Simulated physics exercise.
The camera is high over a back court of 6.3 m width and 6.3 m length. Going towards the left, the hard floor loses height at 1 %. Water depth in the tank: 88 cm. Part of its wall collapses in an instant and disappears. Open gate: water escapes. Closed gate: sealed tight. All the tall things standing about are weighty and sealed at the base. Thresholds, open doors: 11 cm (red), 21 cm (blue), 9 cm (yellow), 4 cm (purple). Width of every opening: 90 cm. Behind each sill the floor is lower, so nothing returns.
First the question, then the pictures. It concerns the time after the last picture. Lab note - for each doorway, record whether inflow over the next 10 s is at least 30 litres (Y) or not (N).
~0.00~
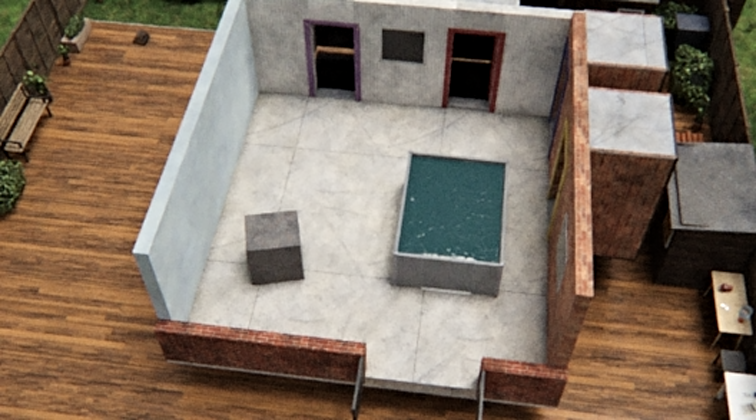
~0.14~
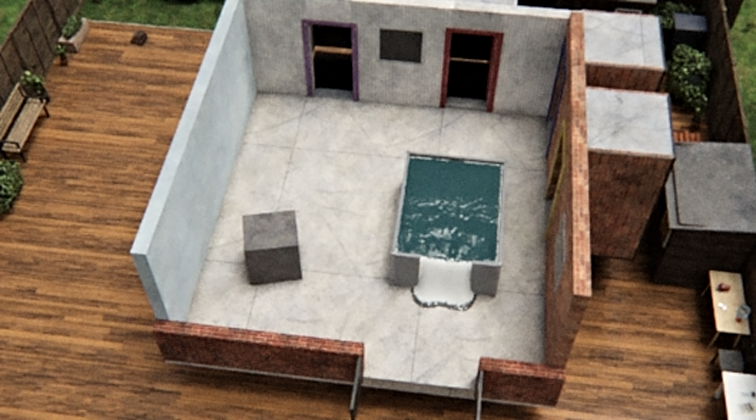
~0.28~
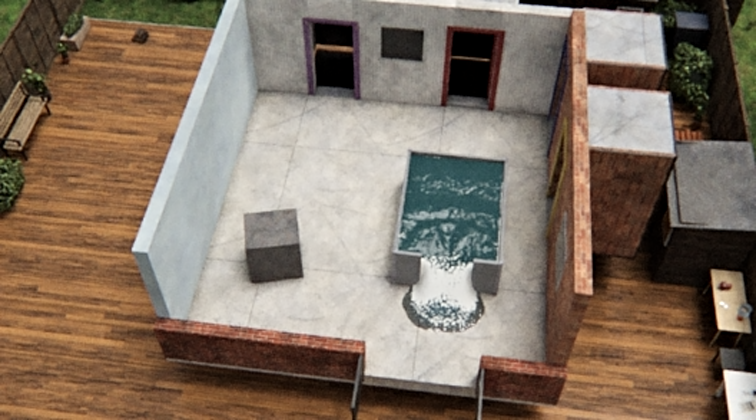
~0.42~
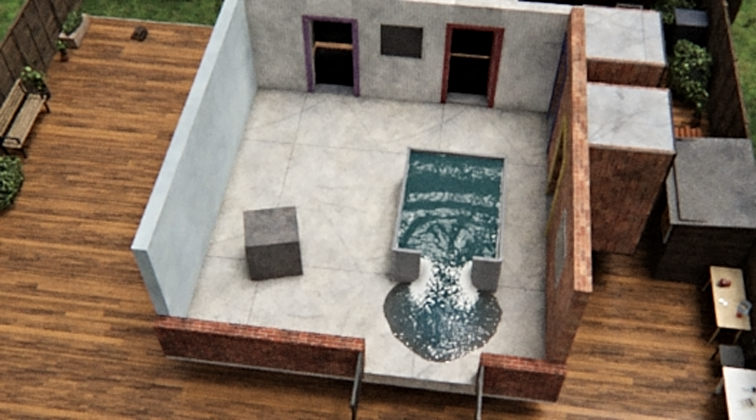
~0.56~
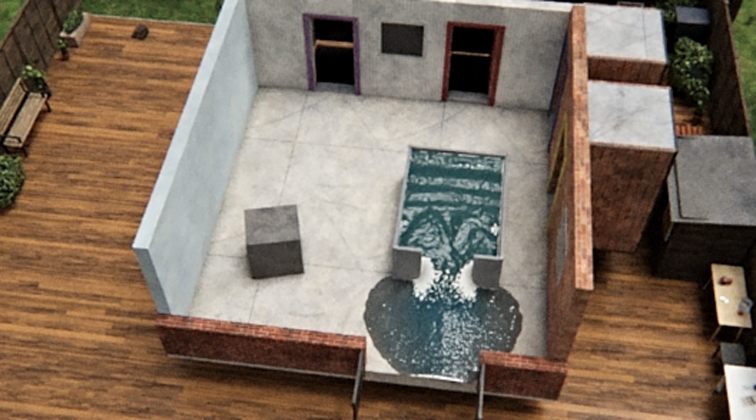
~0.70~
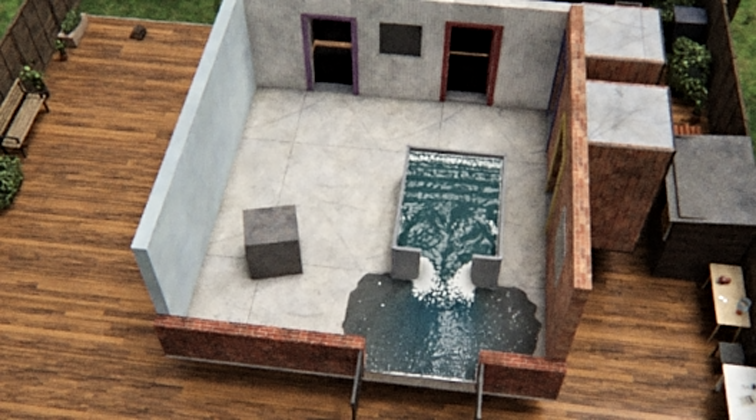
Record: Red door N; blue door N; yellow door N; purple door N.
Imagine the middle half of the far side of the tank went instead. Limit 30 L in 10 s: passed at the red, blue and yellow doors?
Red beyond, blue beyond, yellow short.
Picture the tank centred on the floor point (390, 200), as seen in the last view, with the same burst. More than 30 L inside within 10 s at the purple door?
Then the purple door exceeds it.
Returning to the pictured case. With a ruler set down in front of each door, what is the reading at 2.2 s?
Centimetres: Red 0 / blue 0 / yellow 0 / purple 0.
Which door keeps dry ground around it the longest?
The purple door is last.
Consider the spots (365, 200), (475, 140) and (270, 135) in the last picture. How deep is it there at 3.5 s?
0, 0 and 0 cm, respectively.
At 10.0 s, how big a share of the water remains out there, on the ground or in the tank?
42 %.
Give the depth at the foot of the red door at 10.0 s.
Roughly 4.5 centimetres.
After 1.4 s water covers 15 % of the floor and is deepest (52 cm) near (444, 286); red door not reached, blue door not reached, yellow door not reached, purple door not reached.
After 2.2 s water covers 25 % of the floor and is deepest (40 cm) near (444, 286); red door not reached, blue door not reached, yellow door not reached, purple door not reached.
After 3.5 s water covers 35 % of the floor and is deepest (32 cm) near (444, 286); red door not reached, blue door not reached, yellow door 3 cm at the sill, 0 L in, purple door not reached.
After 6.0 s water covers 55 % of the floor and is deepest (20 cm) near (444, 286); red door 5 cm at the sill, 0 L in, blue door 8 cm at the sill, 0 L in, yellow door 5 cm at the sill, 0 L in, purple door not reached.
After 10.0 s water covers 75 % of the floor and is deepest (11 cm) near (444, 286); red door 4 cm at the sill, 0 L in, blue door 5 cm at the sill, 0 L in, yellow door 3 cm at the sill, 0 L in, purple door 2 cm at the sill, 0 L in.
